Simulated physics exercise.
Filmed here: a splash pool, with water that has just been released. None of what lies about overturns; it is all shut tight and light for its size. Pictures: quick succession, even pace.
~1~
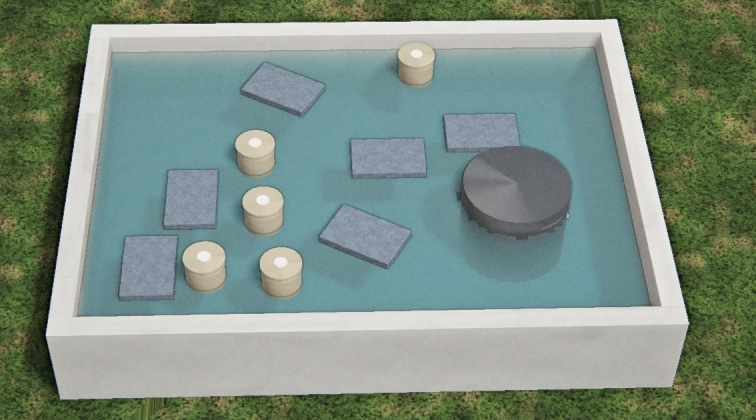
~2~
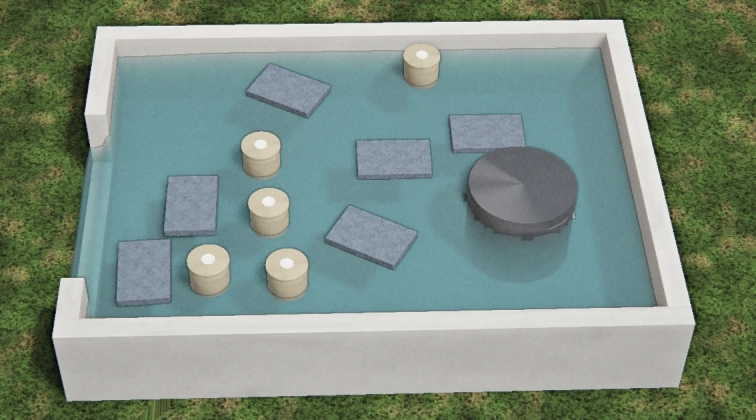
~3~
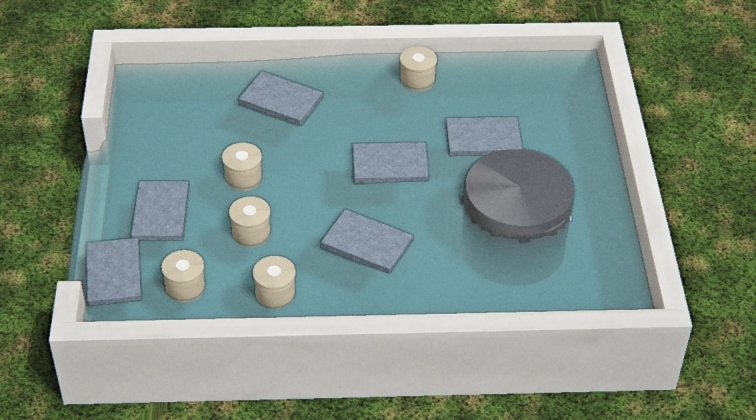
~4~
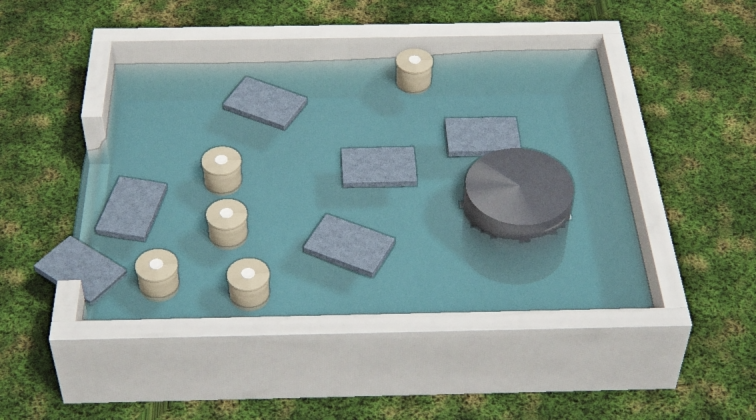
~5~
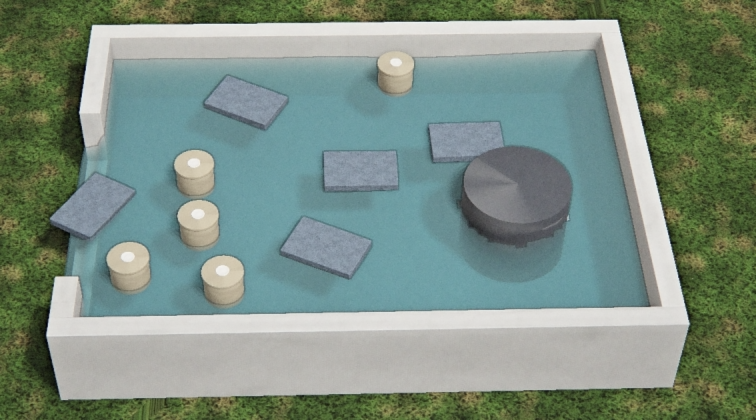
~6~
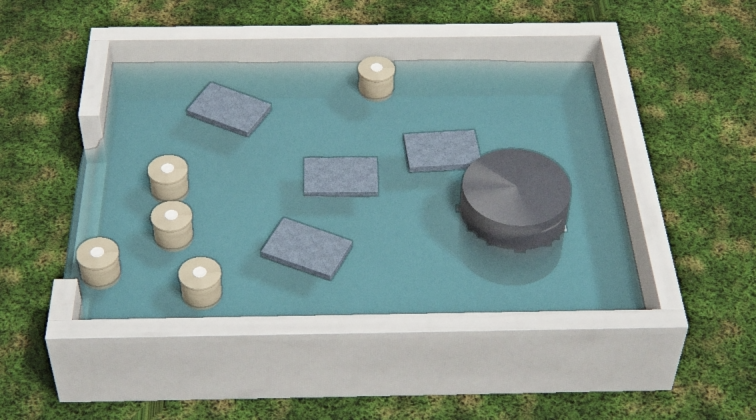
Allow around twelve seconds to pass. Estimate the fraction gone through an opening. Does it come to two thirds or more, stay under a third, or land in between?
It reaches two thirds.
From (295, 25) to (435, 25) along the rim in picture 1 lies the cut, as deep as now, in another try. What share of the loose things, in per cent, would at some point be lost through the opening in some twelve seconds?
Near 50 percent.
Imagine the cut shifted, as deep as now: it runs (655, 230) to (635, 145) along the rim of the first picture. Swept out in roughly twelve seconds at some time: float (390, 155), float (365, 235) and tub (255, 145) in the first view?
Going through them in turn: Remains behind; escaped; remains behind.
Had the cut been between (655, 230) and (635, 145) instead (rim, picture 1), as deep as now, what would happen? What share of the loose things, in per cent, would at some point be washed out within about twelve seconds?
About 20 percent.
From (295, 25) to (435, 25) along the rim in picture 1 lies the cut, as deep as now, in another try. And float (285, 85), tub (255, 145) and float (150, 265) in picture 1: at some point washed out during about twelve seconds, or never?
Result by object, in the order asked: Flushed / flushed / not flushed.
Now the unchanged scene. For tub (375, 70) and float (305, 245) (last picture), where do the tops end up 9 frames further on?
Estimate: (317, 82), then (201, 261).
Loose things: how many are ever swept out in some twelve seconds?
I make it 9 in total.
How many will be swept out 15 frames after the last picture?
I make it 7.
A moment on, 3 of 11 are out; 8 afloat.
Next, 6 of 11 are out; 5 afloat.
Later, 7 of 11 are out; 4 afloat.
In the end, 9 of 11 are out; 2 afloat.
